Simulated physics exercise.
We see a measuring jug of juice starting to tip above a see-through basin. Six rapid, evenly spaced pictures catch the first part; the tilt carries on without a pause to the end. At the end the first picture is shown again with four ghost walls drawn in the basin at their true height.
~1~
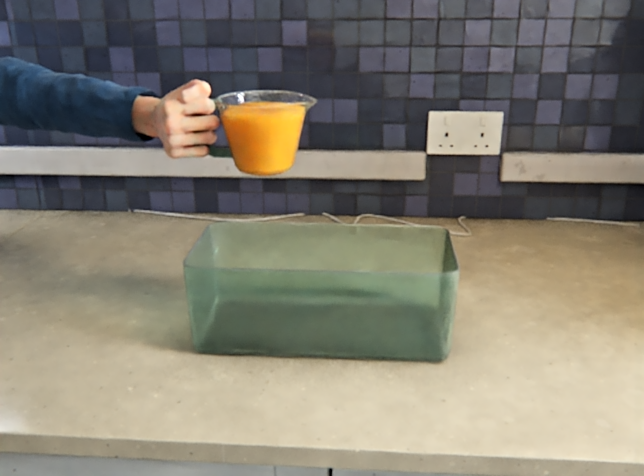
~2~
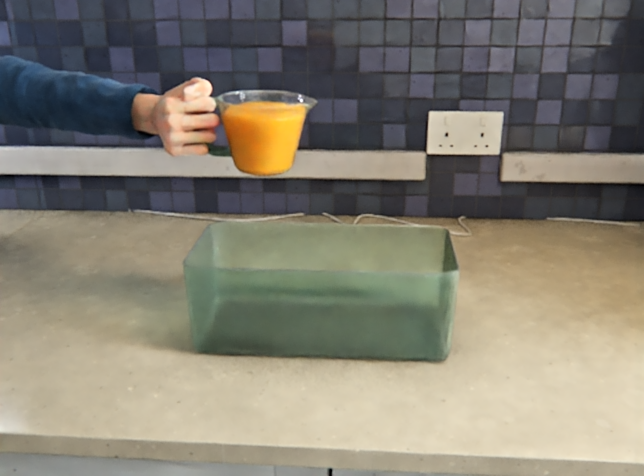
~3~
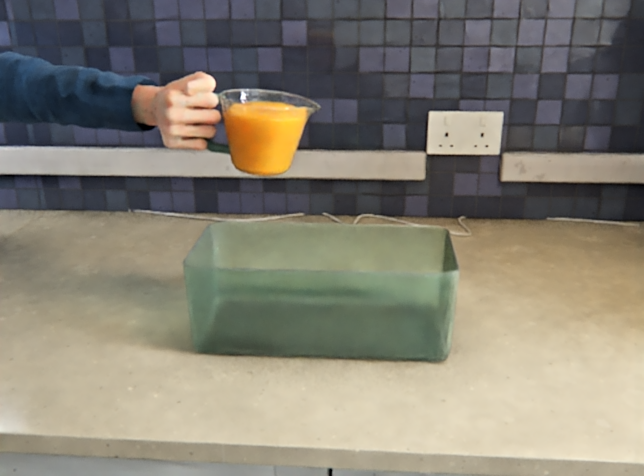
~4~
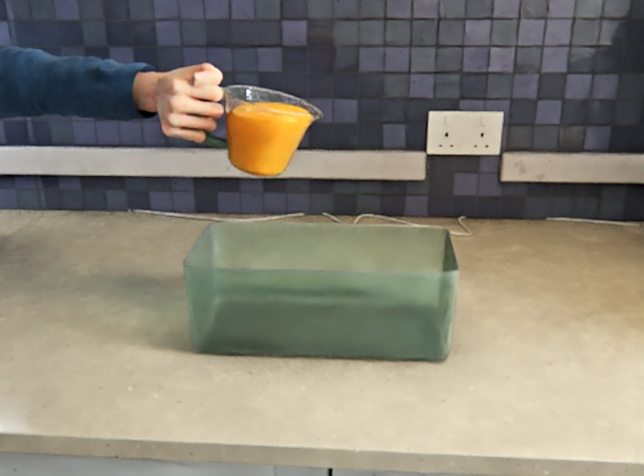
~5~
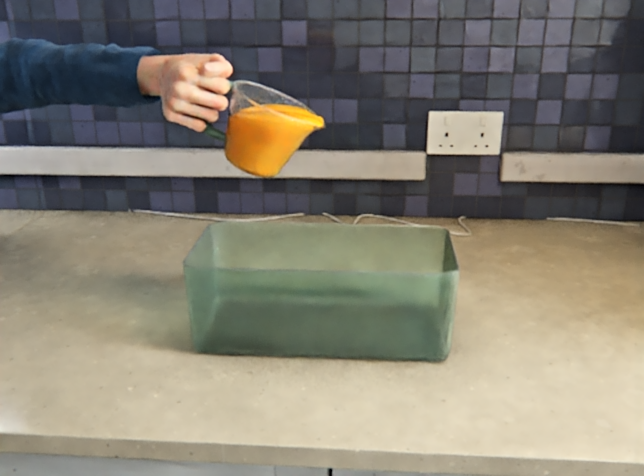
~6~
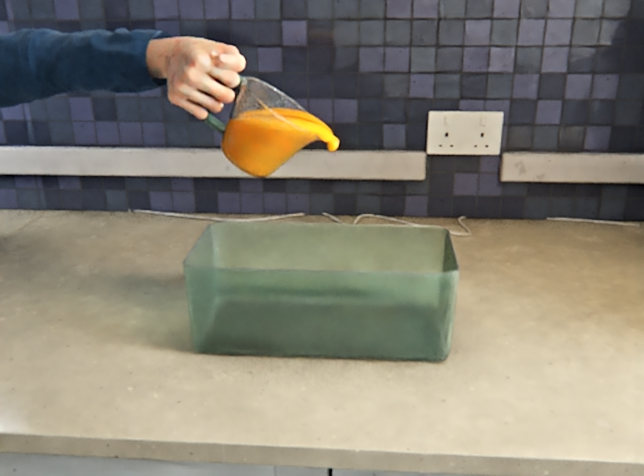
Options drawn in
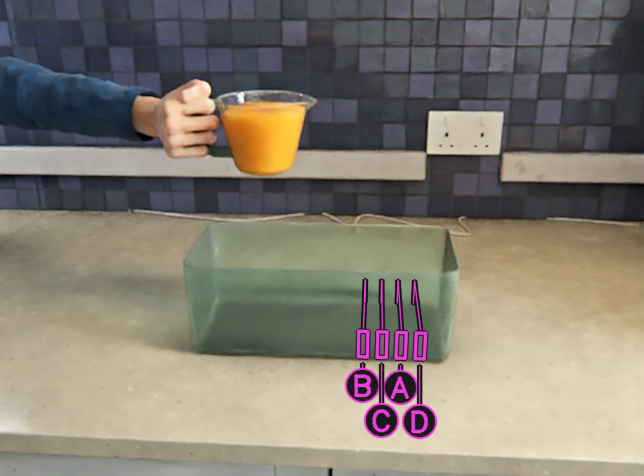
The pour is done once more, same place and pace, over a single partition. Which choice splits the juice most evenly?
Take B.
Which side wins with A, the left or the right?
More ends on the left.
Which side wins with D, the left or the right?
The left side.
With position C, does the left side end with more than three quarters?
Yes, it does.
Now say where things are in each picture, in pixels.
The first picture shows upright, lip at (316, 101); basin from (194, 348) to (450, 358); nothing has left yet.
The second picture shows upright, lip at (317, 103); nothing has left yet.
The third picture shows tipped about 6°, lip at (319, 107); nothing has left yet.
The fourth picture shows tipped about 14°, lip at (322, 116); nothing has left yet.
The fifth picture shows tipped about 24°, lip at (325, 126); nothing has left yet.
The sixth picture shows tipped about 36°, lip at (325, 139); juice is over the lip, down to (332, 147).
On the marked copy, A at (400, 365); B at (362, 363); C at (381, 364); D at (419, 365).
If A is chosen, about 90 % ends left of the wall and 7 % right of it; 3 % is lost outside.
If B is chosen, about 47 % ends left of the wall and 52 % right of it.
If C is chosen, about 86 % ends left of the wall and 13 % right of it.
If D is chosen, about 90 % ends left of the wall and 8 % right of it.
